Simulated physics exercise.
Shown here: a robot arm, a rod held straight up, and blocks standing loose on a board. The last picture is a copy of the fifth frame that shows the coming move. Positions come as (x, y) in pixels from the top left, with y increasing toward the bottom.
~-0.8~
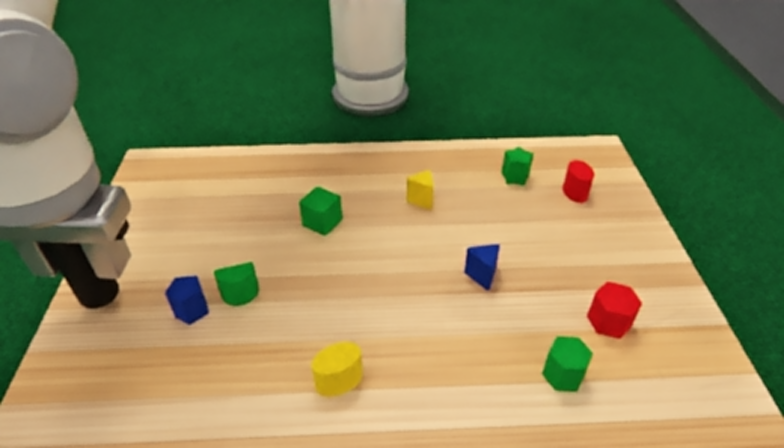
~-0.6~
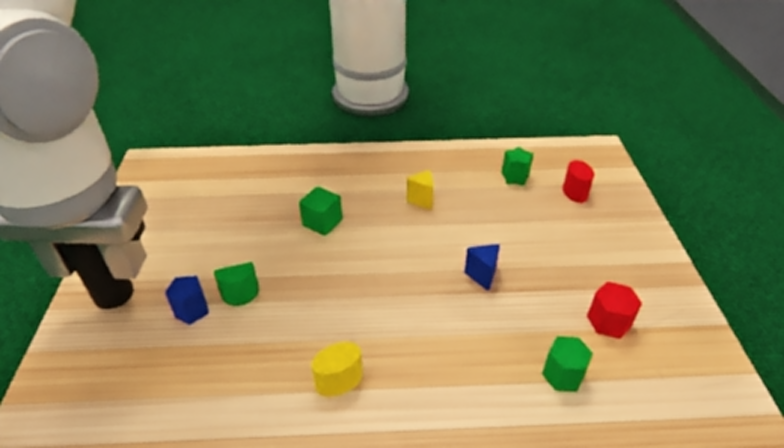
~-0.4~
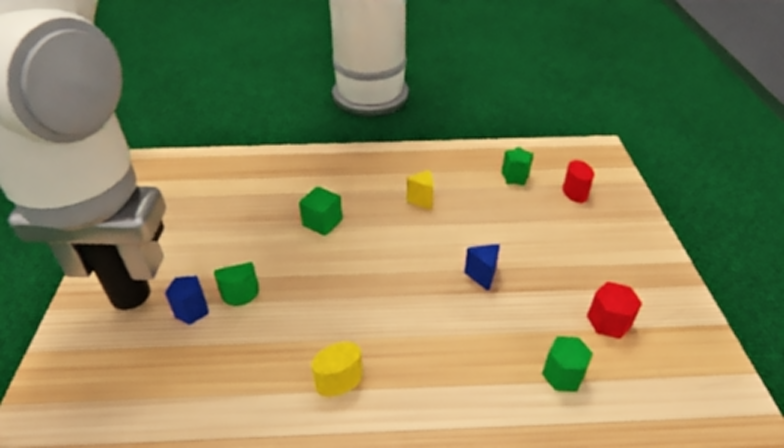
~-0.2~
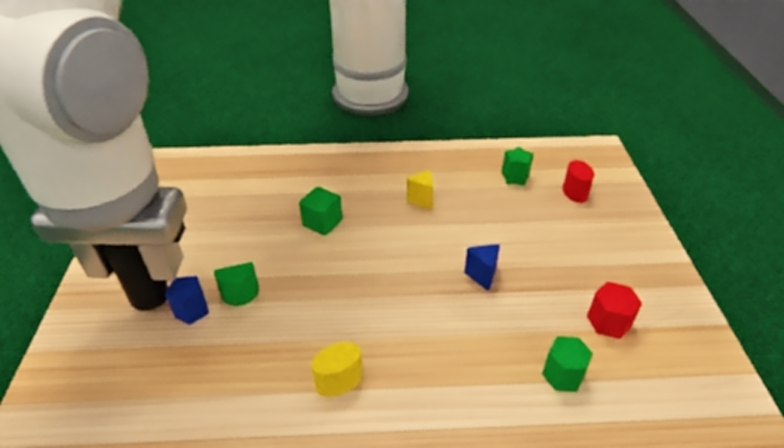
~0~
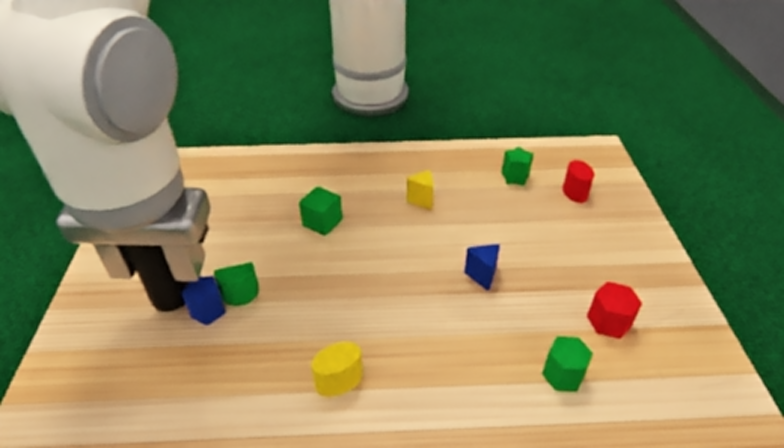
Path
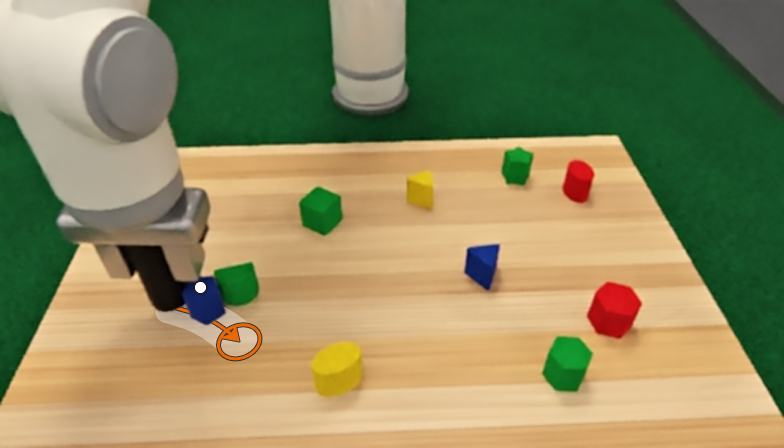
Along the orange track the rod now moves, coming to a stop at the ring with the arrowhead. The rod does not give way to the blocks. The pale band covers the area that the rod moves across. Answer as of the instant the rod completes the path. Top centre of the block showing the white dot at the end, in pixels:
Put as a pixel place, it's (262, 293).
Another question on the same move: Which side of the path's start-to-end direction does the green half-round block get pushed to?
The green half-round block is shifted sideways to the left, facing along the path from start to end.
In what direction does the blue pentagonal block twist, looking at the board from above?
Looking down: Anticlockwise.
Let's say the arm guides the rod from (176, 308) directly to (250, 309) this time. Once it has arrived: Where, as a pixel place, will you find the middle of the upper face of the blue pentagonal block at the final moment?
It comes to (279, 284).
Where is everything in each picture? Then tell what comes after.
Rod's lower end (100, 295); blue pentagonal block (184, 287); green half-round block (234, 272), in the first frame.
Rod (115, 296); blocks still, in the second frame.
Rod (132, 296); blocks still, in the third frame.
Rod (150, 297); blocks still, in the fourth frame.
Rod (172, 298); blue pentagonal block (200, 287); green half-round block (234, 272), in the fifth frame.
Drawn move, from (176, 308) via (211, 320), ending at (239, 341); the dot is on the blue pentagonal block.
On the path given first. Halfway along, rod (208, 311); blue pentagonal block (242, 289), turned 50° anticlockwise; green half-round block (258, 267), turned 20° anticlockwise.
At the end, rod (236, 331); blue pentagonal block (262, 293), turned 105° anticlockwise; green half-round block (258, 267), turned 25° anticlockwise.
